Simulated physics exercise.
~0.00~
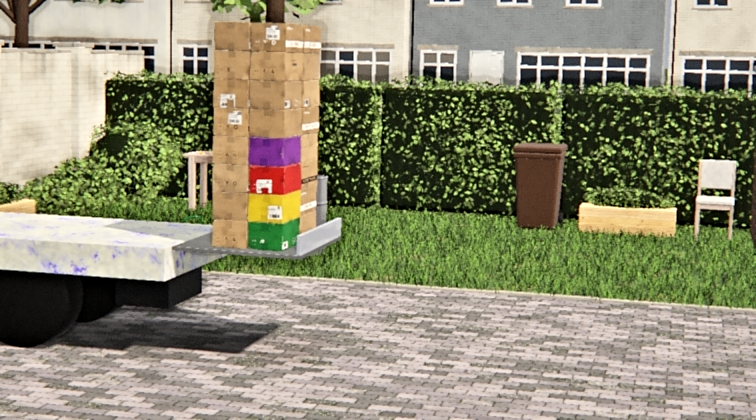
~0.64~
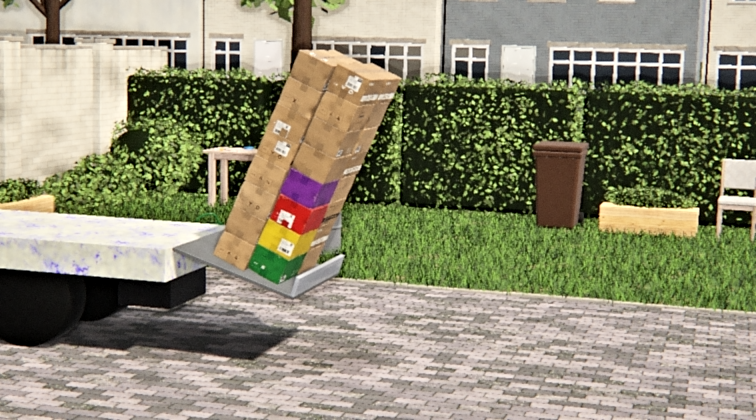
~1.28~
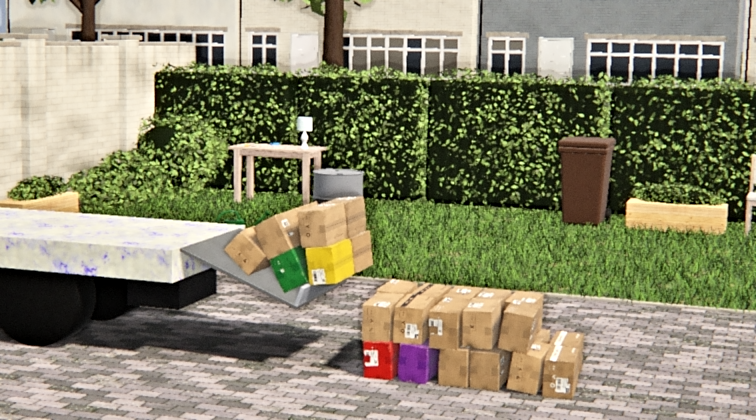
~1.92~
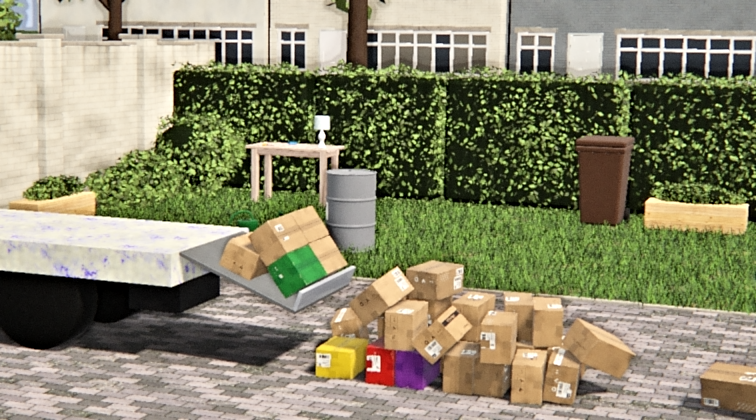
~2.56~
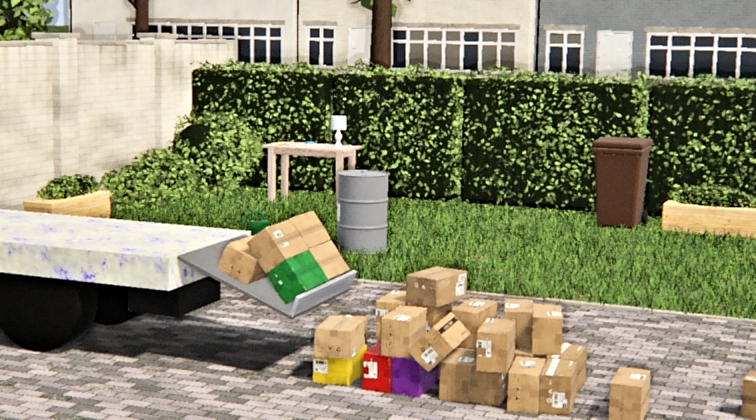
To begin with, a tall stack of cardboard boxes stands on a flap at the back of a flat-bed, with purple, red, yellow and green ones in one column. The flap tilts down to the right, and the whole stack leans over with it. The upper boxes topple onto the paving, the red and purple ones landing side by side, while the green and yellow ones stay on the flap. Then the yellow box drops beside the red one as more brown boxes scatter into a heap. At the end the flap stays sloped, with the green box tipped but still aboard among a few brown ones.
